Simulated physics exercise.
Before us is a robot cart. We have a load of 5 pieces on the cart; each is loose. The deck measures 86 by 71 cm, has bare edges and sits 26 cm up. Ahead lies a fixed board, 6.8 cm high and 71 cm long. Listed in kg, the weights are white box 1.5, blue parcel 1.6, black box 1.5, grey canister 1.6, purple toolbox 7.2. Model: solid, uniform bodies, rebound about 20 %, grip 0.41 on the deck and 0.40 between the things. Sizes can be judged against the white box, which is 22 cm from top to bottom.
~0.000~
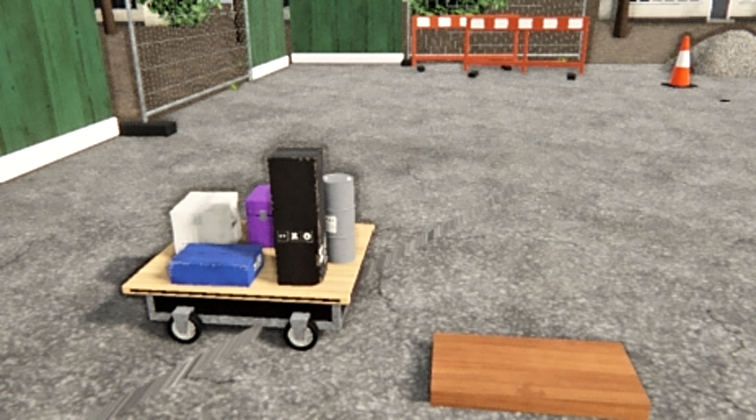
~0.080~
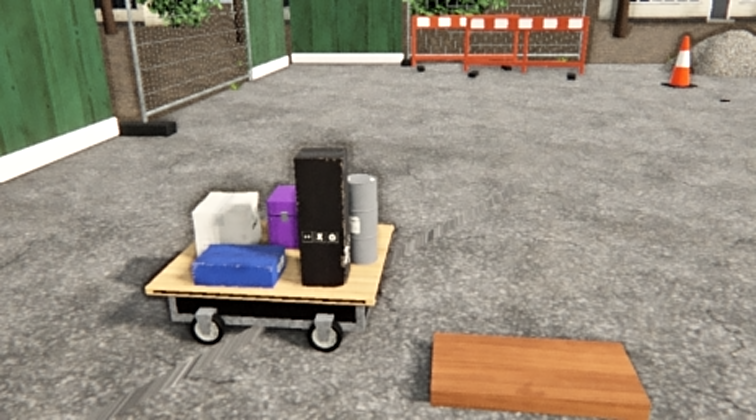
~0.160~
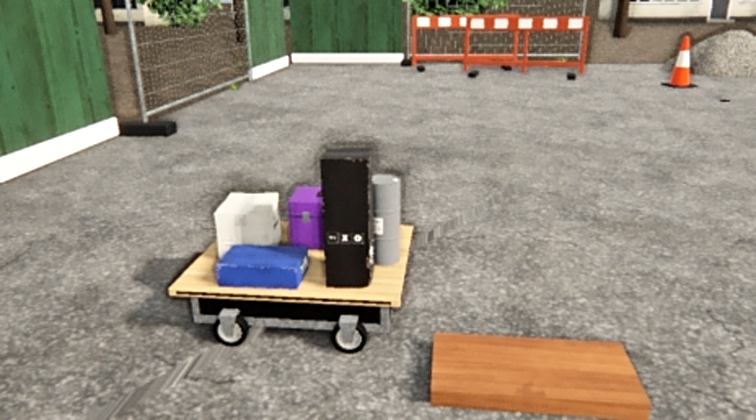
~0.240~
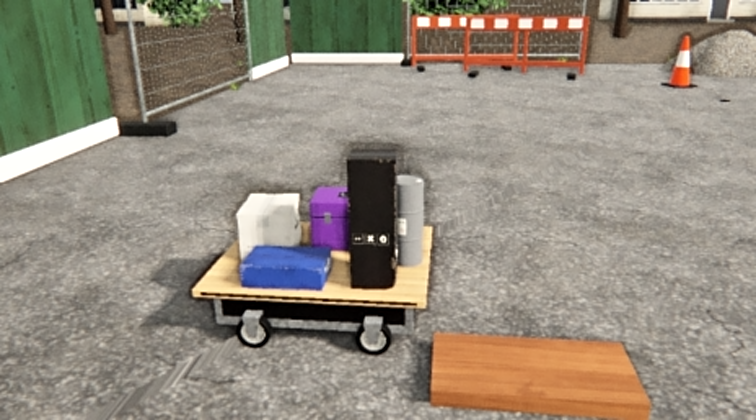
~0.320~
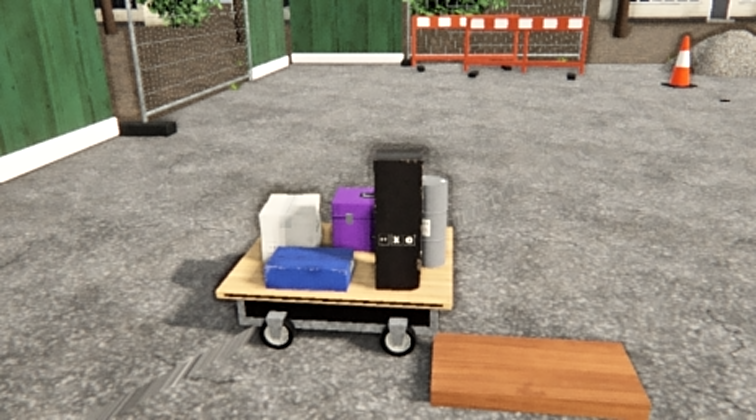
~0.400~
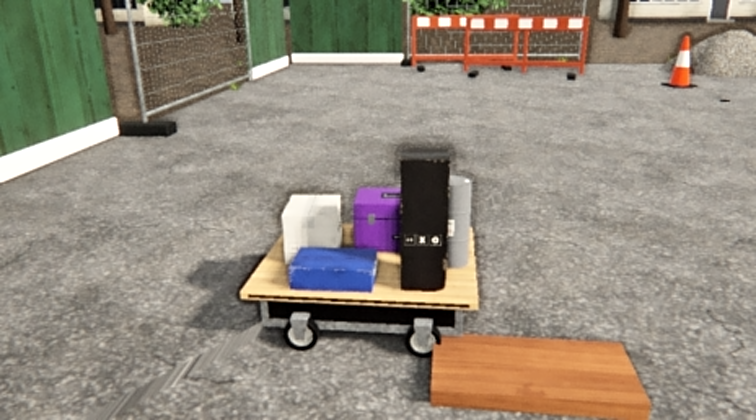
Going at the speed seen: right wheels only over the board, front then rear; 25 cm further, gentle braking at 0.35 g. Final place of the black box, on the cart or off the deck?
It is still on the deck.
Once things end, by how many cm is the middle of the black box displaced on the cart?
Start to finish, roughly 12 cm.
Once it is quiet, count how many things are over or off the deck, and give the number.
Total: 2.
After 0.60 s, cart 72 cm along; black box leaning 18° near (466, 184); grey canister leaning 18°; purple toolbox slid 3 cm.
After 0.90 s, cart 108 cm along; black box leaning 65° near (514, 194); grey canister leaning 41°; blue parcel leaning 8°.
After 1.20 s, cart 144 cm along; black box leaning 66° near (611, 217); grey canister leaning 47°; white box slid 9 cm.
After 1.80 s, cart 211 cm along; black box leaning 72°; grey canister leaning 56°; white box slid 9 cm.
At rest (2.6 s), tipped over on the cart, black box and grey canister; the other 3 in place, give or take 10 cm.
